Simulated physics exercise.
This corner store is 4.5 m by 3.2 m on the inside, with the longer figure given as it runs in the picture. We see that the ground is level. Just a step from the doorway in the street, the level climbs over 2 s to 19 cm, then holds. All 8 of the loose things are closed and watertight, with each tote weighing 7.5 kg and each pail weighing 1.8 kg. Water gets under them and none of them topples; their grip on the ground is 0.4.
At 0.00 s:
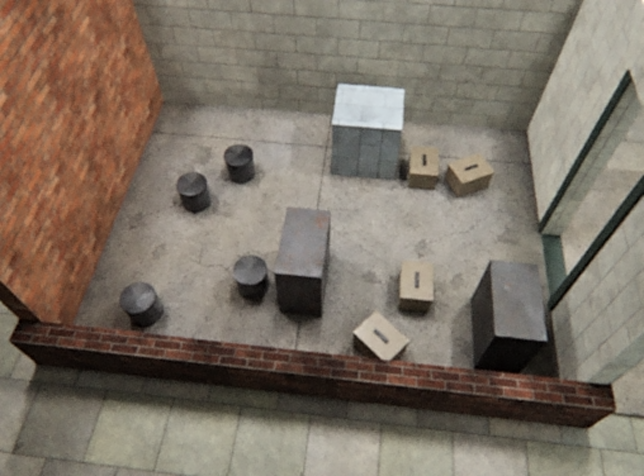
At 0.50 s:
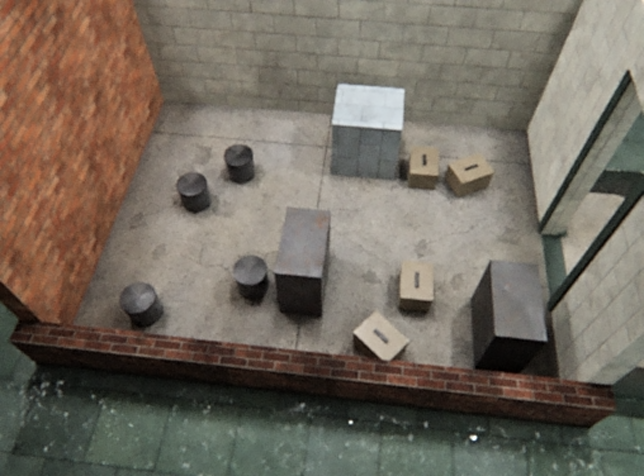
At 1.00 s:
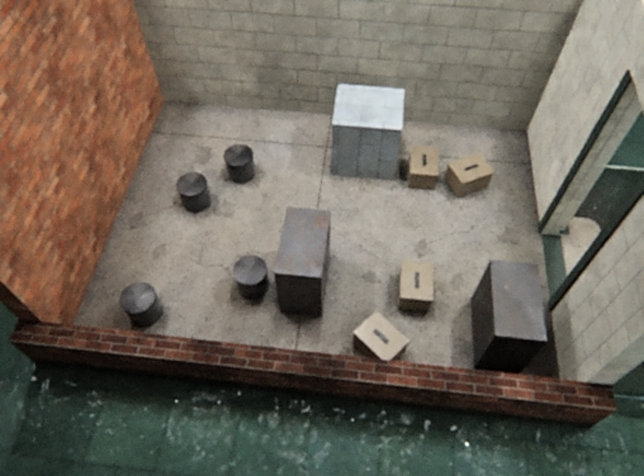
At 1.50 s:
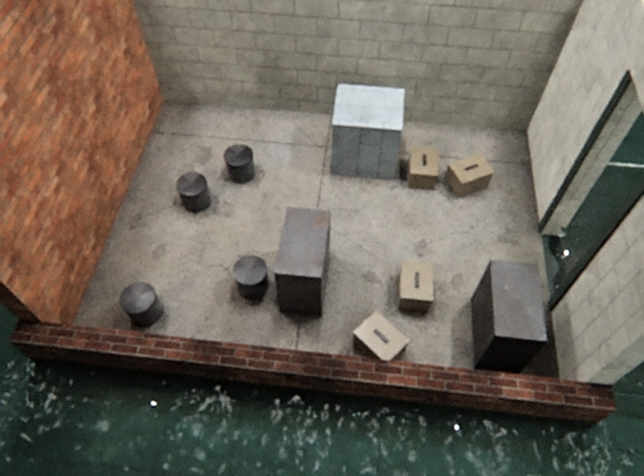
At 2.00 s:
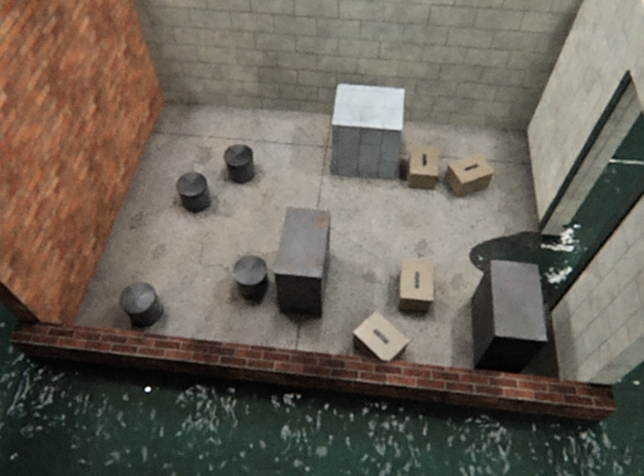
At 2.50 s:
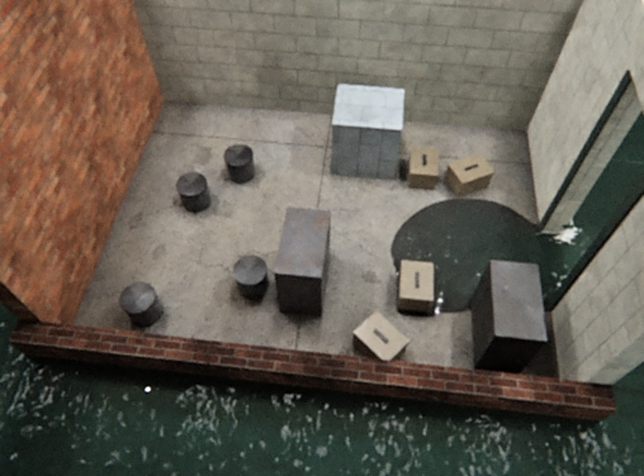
Dark green water covers the street outside, then spreads through the right doorway across the floor.
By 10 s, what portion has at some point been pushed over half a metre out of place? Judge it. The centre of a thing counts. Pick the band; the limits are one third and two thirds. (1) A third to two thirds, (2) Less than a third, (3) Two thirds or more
The answer is 1.
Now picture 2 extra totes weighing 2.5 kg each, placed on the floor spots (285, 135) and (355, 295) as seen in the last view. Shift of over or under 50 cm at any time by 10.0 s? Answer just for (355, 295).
It comes out lower.
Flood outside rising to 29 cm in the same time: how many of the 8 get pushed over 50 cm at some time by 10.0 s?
8.
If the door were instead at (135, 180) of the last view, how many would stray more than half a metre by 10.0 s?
You'd get 4 in that case.
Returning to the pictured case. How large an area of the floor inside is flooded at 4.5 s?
My estimate is roughly 8.0 m2.
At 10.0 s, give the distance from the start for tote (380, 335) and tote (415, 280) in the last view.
First 30 cm, then 140 cm.
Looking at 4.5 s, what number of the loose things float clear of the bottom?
0.
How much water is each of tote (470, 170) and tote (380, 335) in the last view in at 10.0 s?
First about 4 cm, second about 5 cm.
After 3.5 s 1 of 8 are over 50 cm from their spots; 0 afloat.
After 4.5 s 2 of 8 are over 50 cm from their spots; 0 afloat.
After 7.0 s 3 of 8 are over 50 cm from their spots; 3 afloat.
After 10.0 s 4 of 8 are over 50 cm from their spots, and 4 have been at some point; 4 afloat.
